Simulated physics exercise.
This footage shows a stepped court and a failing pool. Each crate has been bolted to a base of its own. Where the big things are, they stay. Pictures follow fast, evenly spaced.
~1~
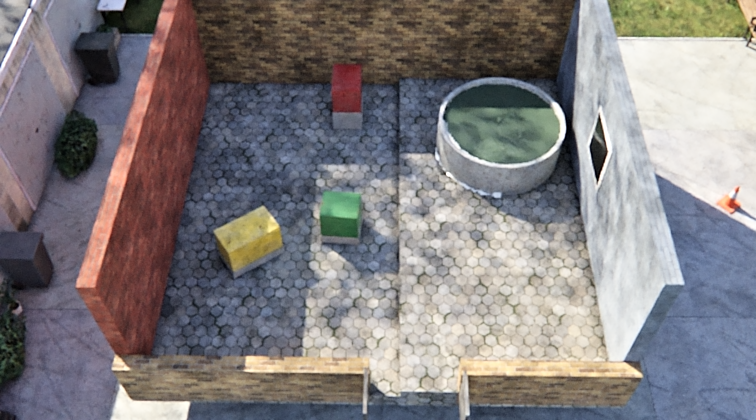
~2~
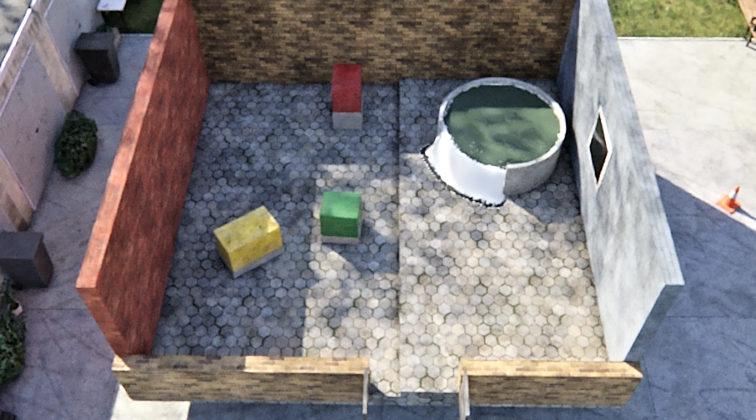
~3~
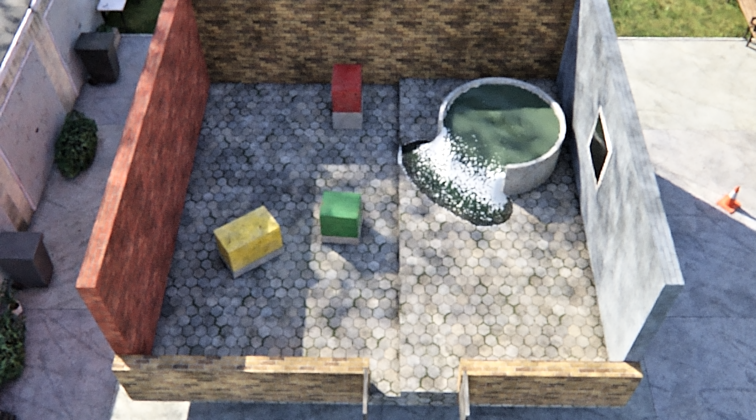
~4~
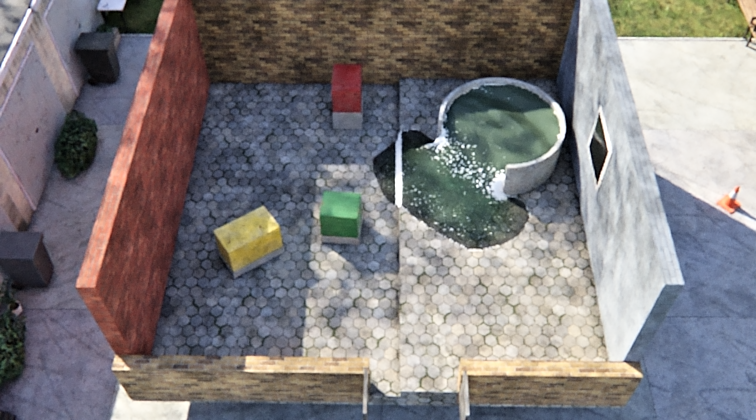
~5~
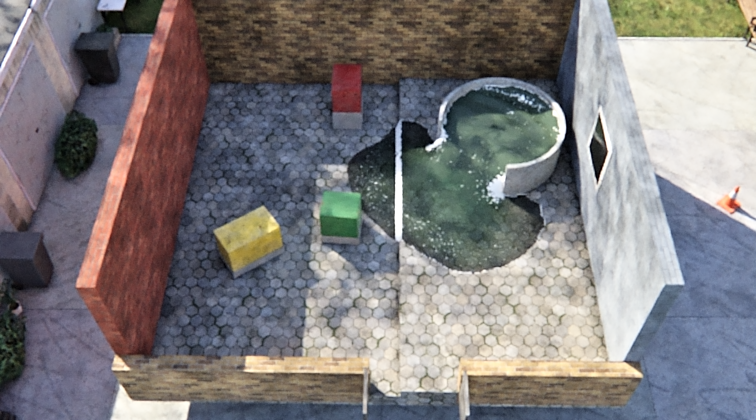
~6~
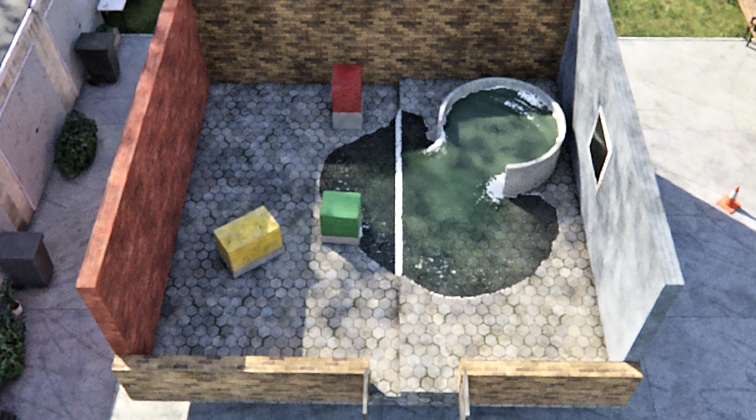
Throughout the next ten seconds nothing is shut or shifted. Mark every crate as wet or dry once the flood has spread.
Yellow crate: Wet, red crate: Dry, green crate: Wet.
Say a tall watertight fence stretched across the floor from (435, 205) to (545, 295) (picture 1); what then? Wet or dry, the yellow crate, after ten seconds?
Well, the yellow crate one comes through dry in the end.
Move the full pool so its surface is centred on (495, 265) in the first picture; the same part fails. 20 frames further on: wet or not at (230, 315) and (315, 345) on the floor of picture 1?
The first spot is wetted, while the second is wetted.
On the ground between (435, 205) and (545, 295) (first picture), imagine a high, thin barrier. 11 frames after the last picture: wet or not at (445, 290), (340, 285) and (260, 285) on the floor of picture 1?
One by one: Spared, soaked, spared.
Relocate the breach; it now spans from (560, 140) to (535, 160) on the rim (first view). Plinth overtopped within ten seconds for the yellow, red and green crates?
Going crate by crate, the yellow one stays out of reach, then the red one stays out of reach, then the green one stays out of reach.
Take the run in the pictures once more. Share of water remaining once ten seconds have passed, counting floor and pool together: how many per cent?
80 in a hundred.
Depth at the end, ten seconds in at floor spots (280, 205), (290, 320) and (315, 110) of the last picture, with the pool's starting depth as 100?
Going in order, that's 6, 6 and 8 %.
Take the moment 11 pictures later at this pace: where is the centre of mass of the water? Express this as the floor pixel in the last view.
Roughly (412, 211).
A moment on, water covers 45 % of the floor; the yellow crate water round its plinth, the red crate water round its plinth, the green crate water round its plinth.
Next, water covers 60 % of the floor; the yellow crate water round its plinth, the red crate water round its plinth, the green crate water round its plinth.
Then, water covers 65 % of the floor; the yellow crate water round its plinth, the red crate water round its plinth, the green crate water round its plinth.
Later, water covers 80 % of the floor; the yellow crate water round its plinth, the red crate water round its plinth, the green crate water round its plinth.
In the end, water covers 90 % of the floor; the yellow crate was topped, the red crate stayed above the water, the green crate was topped.
